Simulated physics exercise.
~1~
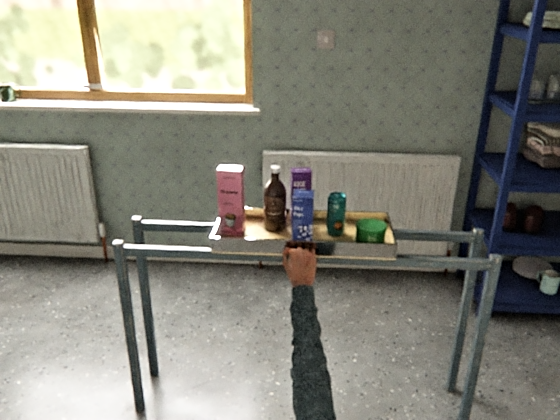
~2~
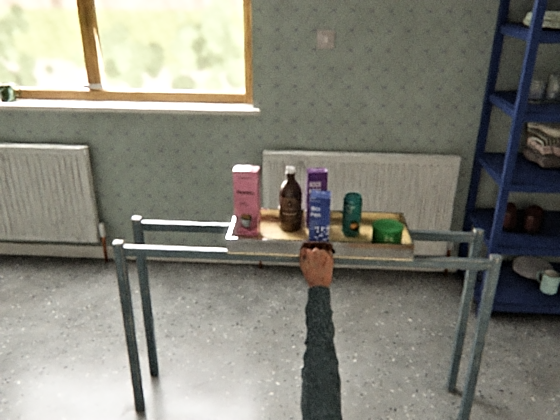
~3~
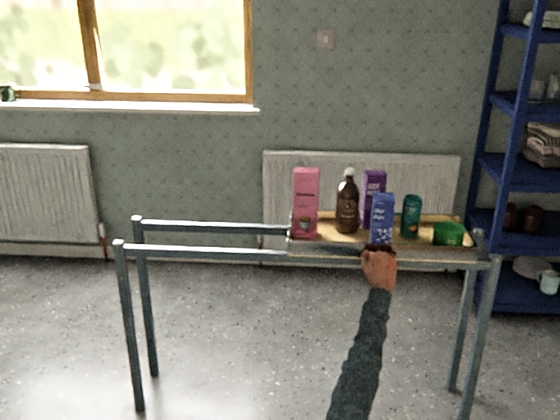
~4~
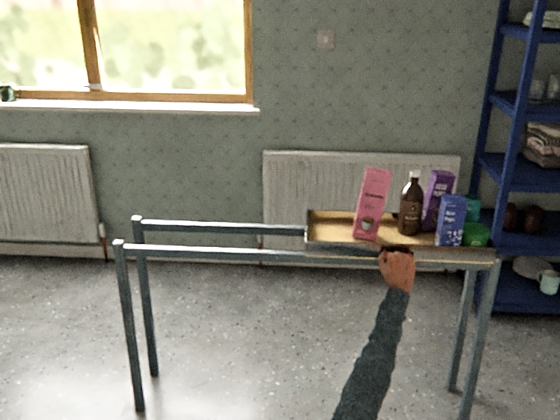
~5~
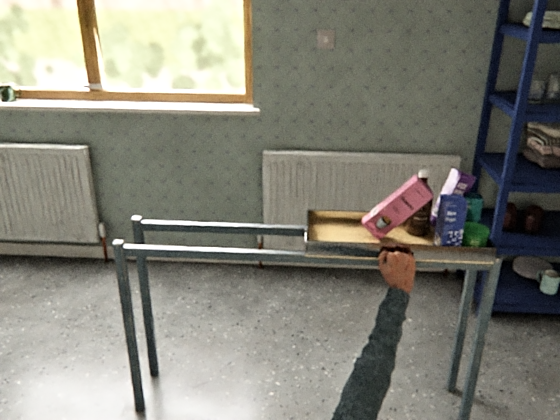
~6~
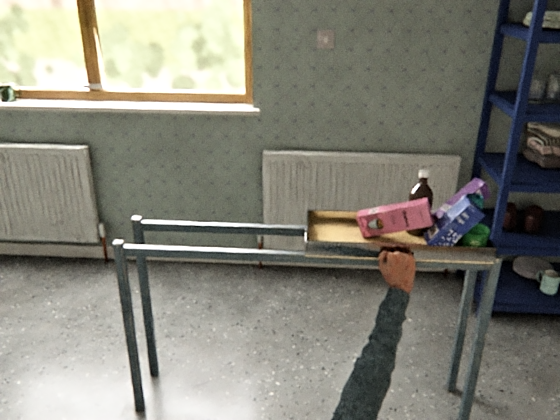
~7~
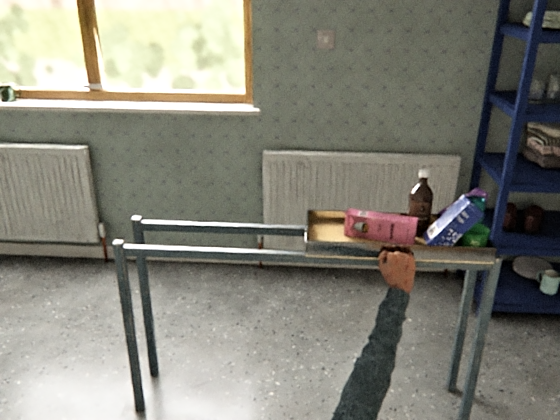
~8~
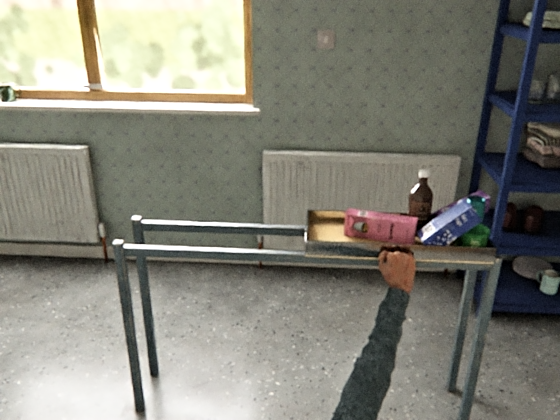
In this clip, a hand slides a tray of cartons, a bottle, a can and a green tub right along a metal frame until it stops; the pink, purple and blue cartons topple, ending lying over, while the brown bottle and turquoise can stay upright.
